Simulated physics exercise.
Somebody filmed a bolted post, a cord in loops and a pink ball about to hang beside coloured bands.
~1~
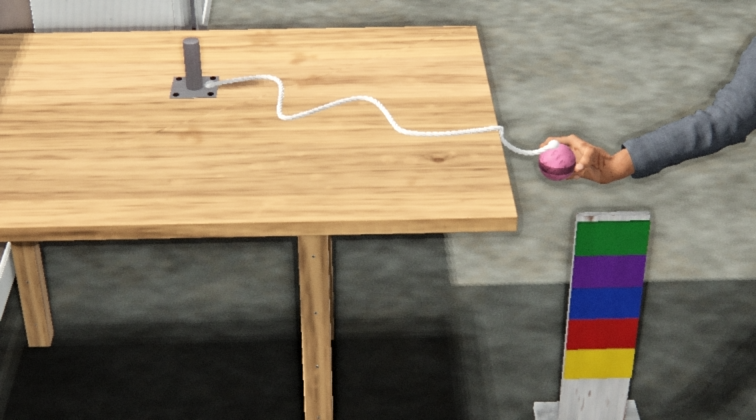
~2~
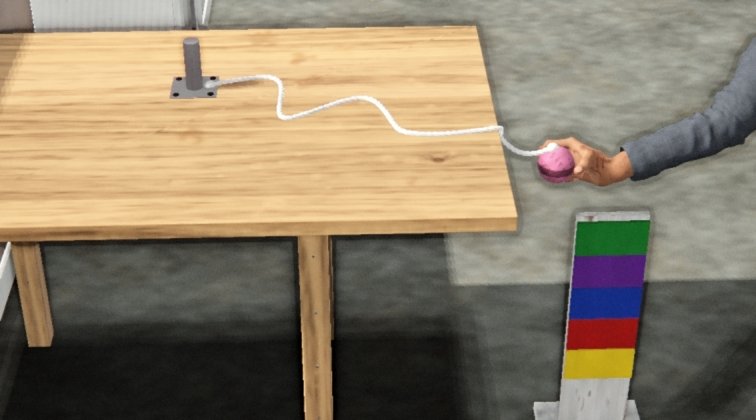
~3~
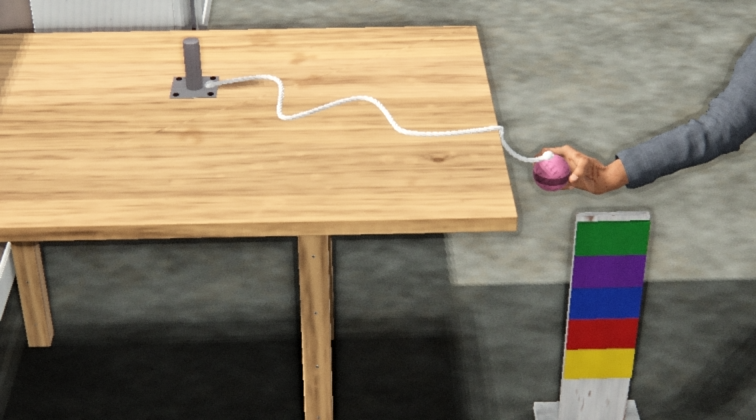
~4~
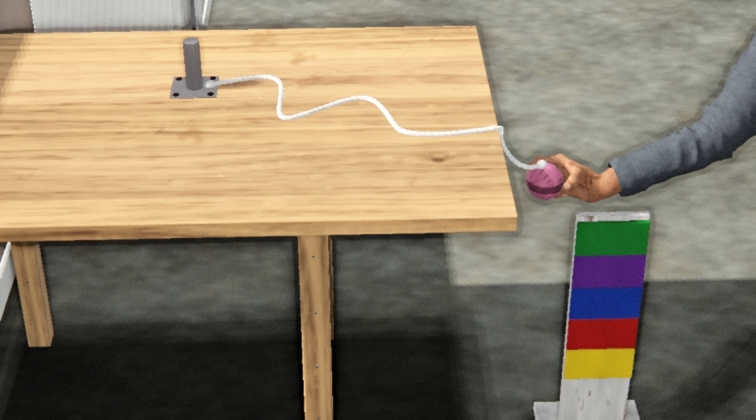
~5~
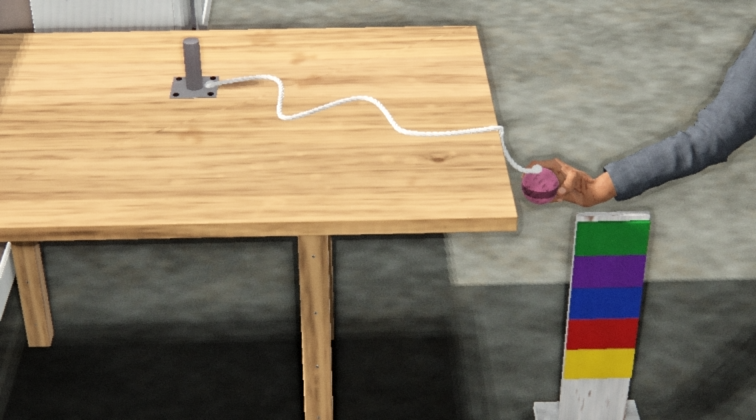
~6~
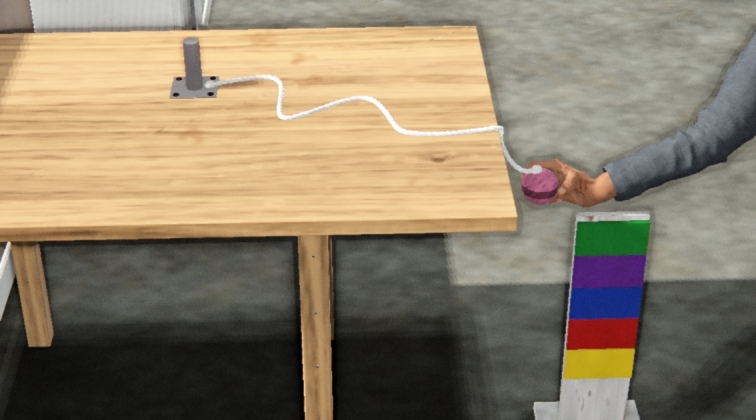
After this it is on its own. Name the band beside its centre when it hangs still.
At blue.
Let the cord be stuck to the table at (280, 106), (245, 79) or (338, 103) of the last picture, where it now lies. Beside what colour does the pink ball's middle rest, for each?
Taking them in turn: Purple; blue; green.
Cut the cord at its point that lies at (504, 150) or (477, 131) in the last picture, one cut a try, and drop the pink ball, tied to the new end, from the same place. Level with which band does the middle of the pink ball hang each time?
Try by try: Purple; green.
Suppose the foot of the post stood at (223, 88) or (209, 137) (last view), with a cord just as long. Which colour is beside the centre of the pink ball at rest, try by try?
Try by try: Red; red.
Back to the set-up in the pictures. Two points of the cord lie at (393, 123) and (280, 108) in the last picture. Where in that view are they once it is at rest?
About (498, 134), and the other about (337, 102).
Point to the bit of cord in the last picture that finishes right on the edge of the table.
It lies at about (391, 120).
Soon after, ball near (480, 300); level with blue.
Then, ball near (504, 303); level with blue.
At rest, ball near (493, 304); level with blue. Its centre hangs level with the blue band.
